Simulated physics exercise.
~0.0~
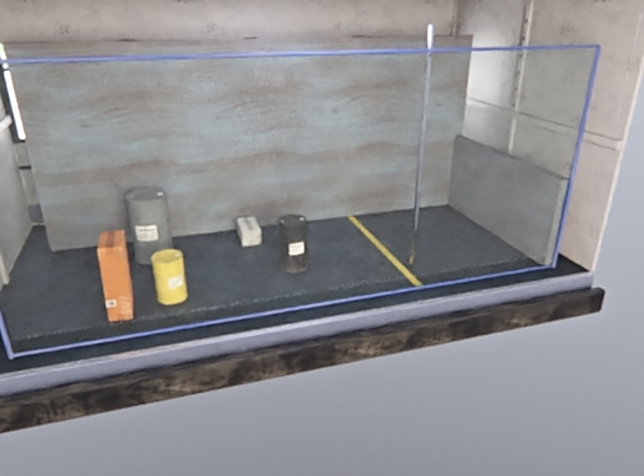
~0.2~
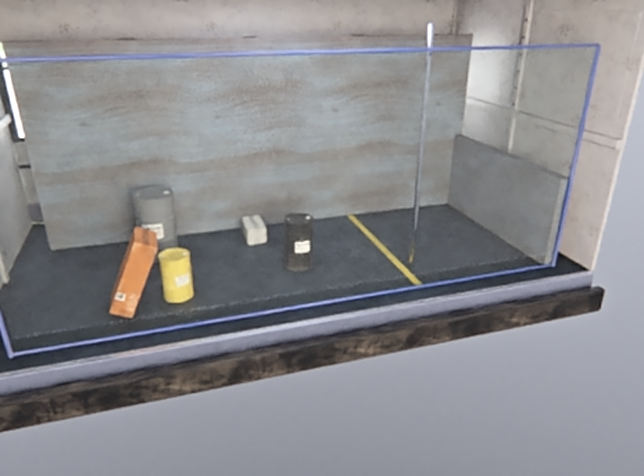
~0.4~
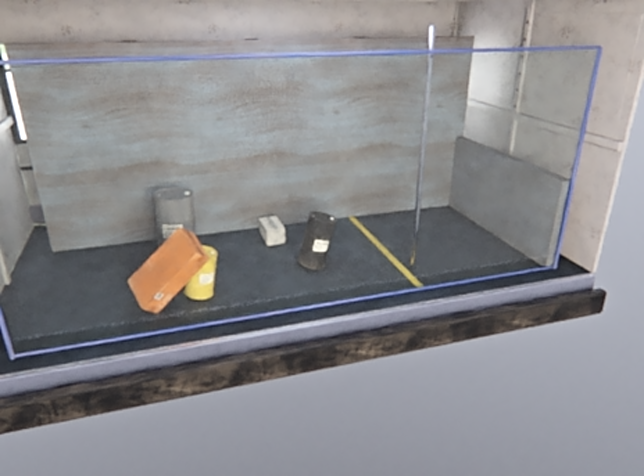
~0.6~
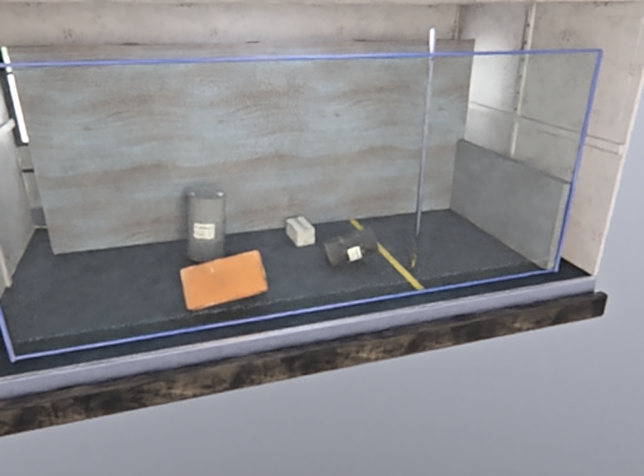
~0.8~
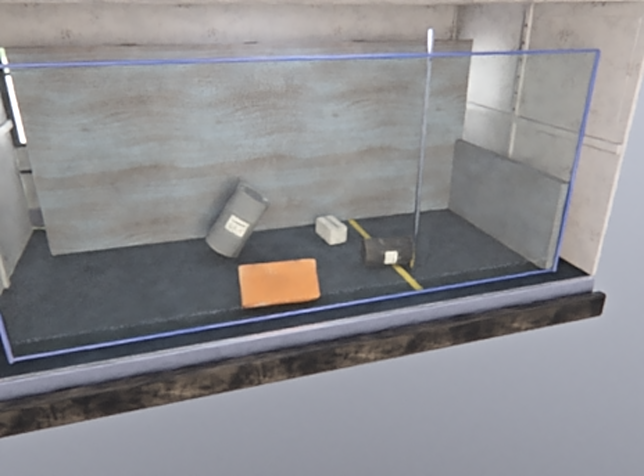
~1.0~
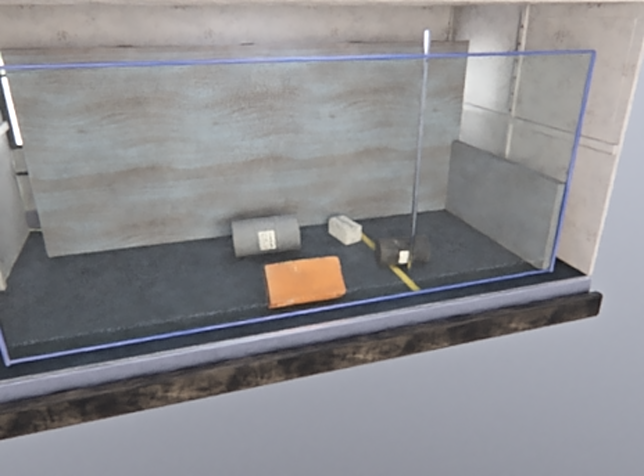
Orange box and black and grey drums sliding right and toppling in a tram bay, the black drum ending across a yellow line.
